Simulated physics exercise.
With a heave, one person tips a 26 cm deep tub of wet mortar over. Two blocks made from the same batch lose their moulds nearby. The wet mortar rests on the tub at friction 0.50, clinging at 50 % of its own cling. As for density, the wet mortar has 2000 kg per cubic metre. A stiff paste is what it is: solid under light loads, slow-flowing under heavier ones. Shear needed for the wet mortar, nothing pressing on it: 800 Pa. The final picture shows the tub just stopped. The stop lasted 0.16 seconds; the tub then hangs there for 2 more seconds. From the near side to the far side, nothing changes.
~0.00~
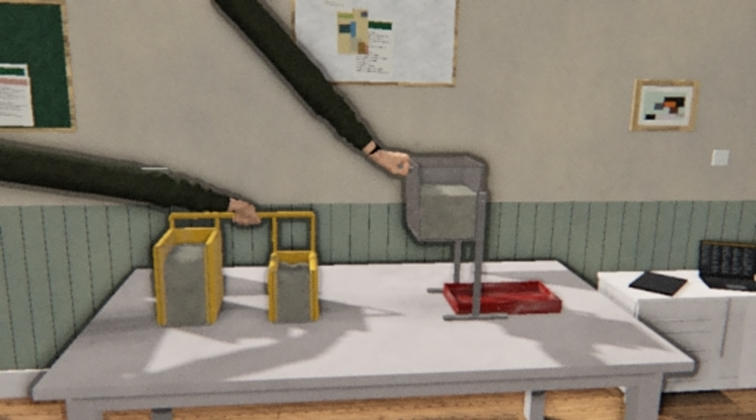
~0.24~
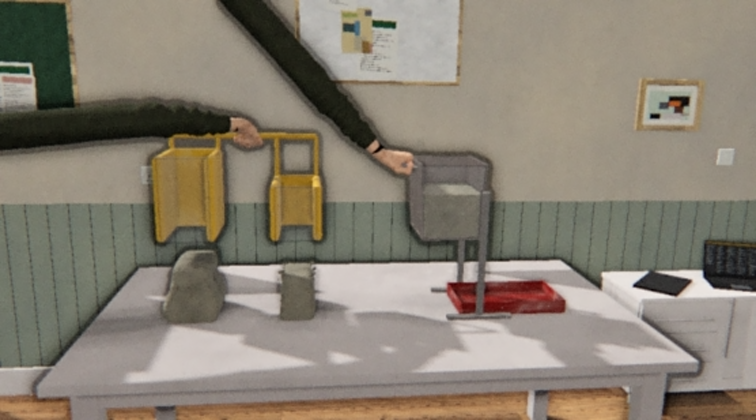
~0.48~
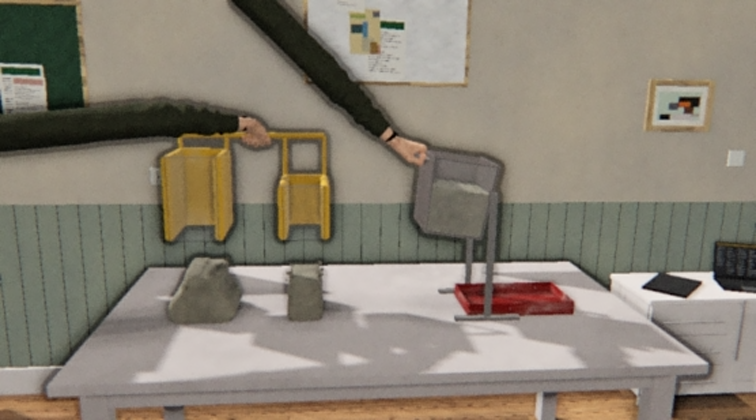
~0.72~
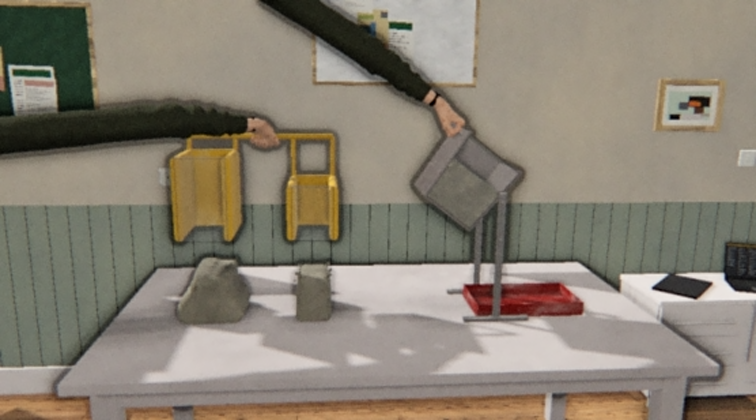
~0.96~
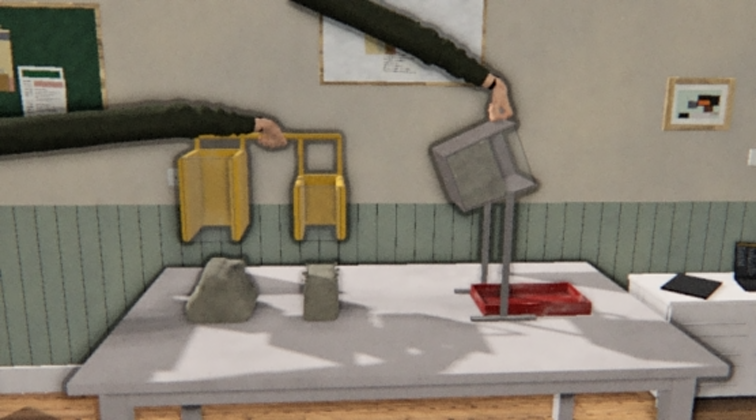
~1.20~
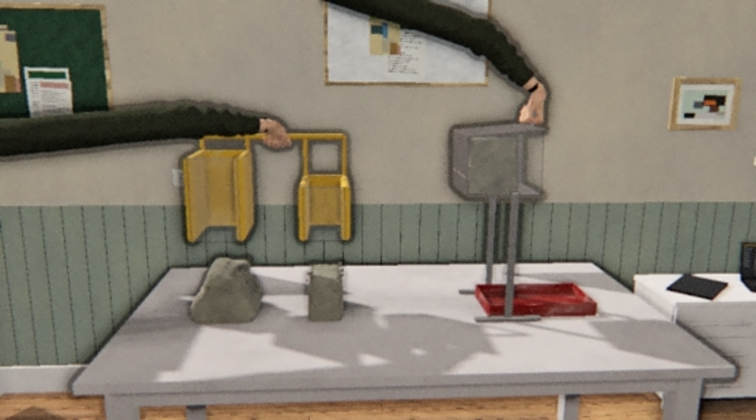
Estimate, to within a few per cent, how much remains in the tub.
Roughly 100 per cent remains in the tub.
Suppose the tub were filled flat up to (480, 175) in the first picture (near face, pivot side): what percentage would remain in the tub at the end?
I'd put it close to 100 in a hundred.
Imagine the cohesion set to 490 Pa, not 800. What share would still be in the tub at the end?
It would come to about 85 %.
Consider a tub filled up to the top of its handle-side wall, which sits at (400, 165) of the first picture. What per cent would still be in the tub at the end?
The tub would keep roughly 75 percent.
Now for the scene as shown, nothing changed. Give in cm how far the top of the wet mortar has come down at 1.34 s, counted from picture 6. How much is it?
Roughly 1 cm.
After 1.34 s, the tub is at 88 degrees and holds 100 %.
After 1.51 s, the tub is at 88 degrees and holds 100 %.
After 1.68 s, the tub is at 88 degrees and holds 100 %.
After 1.85 s, the tub is at 88 degrees and holds 100 %.
After 3.20 s, at the end, the tub is at 88 degrees and holds 100 %.
